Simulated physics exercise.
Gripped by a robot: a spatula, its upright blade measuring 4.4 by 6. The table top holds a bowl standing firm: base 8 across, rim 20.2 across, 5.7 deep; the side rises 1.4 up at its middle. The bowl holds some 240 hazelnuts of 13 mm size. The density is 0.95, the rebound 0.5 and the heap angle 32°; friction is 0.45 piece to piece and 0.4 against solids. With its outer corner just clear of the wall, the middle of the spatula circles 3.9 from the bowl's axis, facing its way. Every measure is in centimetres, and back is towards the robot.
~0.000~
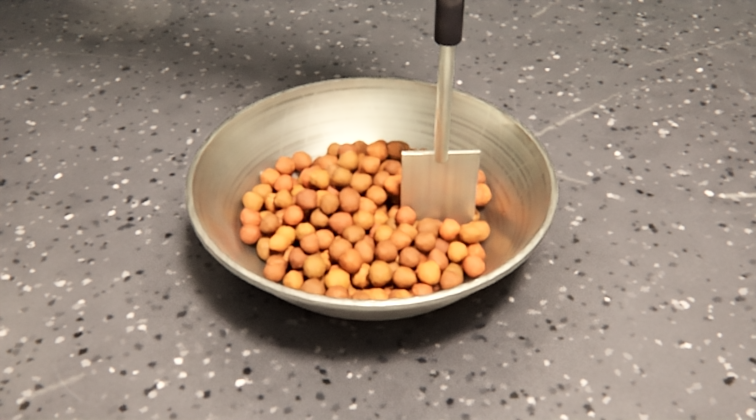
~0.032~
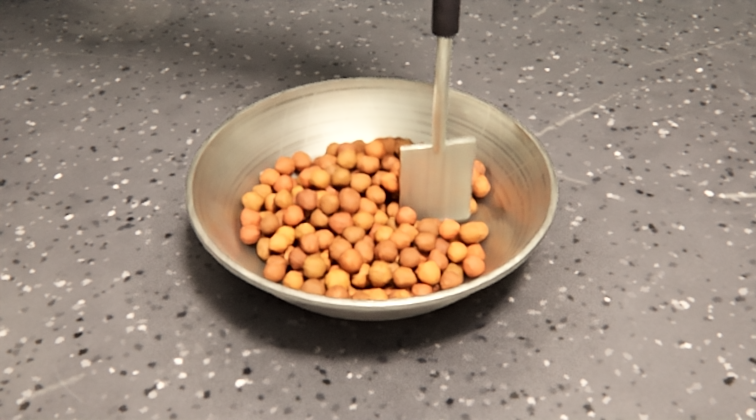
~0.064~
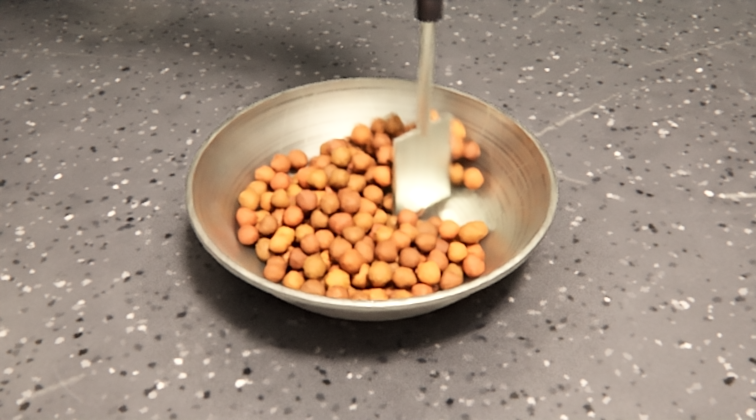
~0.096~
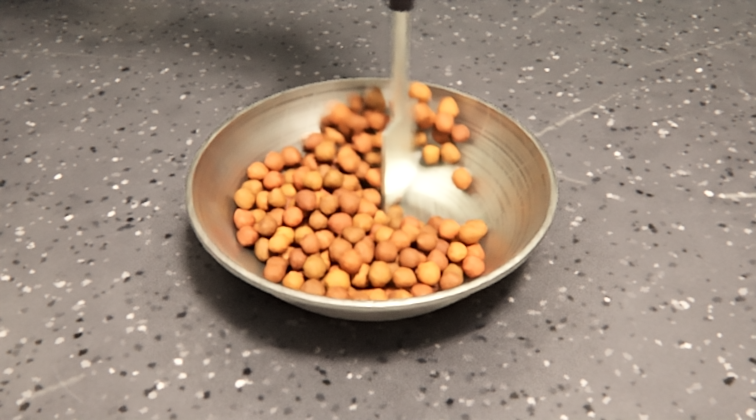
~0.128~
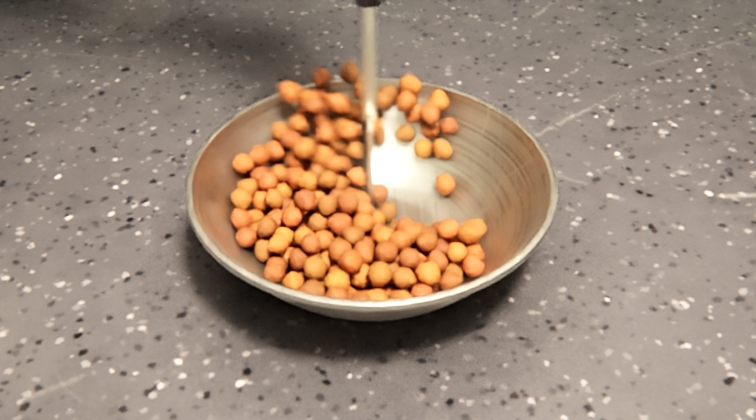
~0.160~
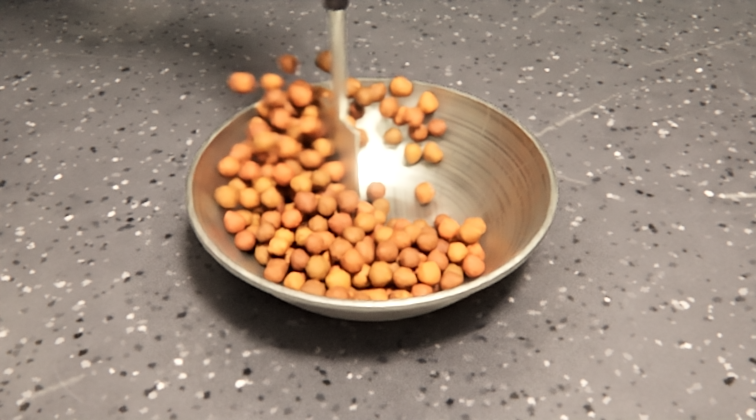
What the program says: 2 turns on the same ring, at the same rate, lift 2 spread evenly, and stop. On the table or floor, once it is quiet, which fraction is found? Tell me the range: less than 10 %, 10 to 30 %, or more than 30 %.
It falls in the range 10 to 30 %.
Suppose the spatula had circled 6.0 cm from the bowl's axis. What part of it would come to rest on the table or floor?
That would come to roughly 15 percent.
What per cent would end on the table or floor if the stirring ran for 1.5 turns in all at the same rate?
Then roughly 15 percent.
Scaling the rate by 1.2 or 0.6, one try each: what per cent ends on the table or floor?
Around 25 percent on the first try and 0 percent on the second.
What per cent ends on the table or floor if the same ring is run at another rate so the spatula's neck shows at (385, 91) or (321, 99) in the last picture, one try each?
First try: About 5 %; second try: About 25 %.
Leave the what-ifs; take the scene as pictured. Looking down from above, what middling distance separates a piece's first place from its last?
Level distance: About 8 cm.
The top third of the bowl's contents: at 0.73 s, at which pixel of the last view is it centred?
Centre, approx.: (390, 206).
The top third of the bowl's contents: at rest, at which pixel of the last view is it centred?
About (408, 198).
After 0.44 s, 351° round, highest piece 9 above the table; 209 in the bowl, 26 on the table or floor, 3 in flight or on the tool.
After 0.73 s, 226° round, highest piece 6 above the table; 199 in the bowl, 39 on the table or floor.
After 1.07 s, 0° round, highest piece 5 above the table; 199 in the bowl, 39 on the table or floor.
After 1.77 s, 0° round, highest piece 5 above the table; 199 in the bowl, 39 on the table or floor.
At rest, 199 in the bowl, 39 on the table or floor. That is 16 % on the table or floor.
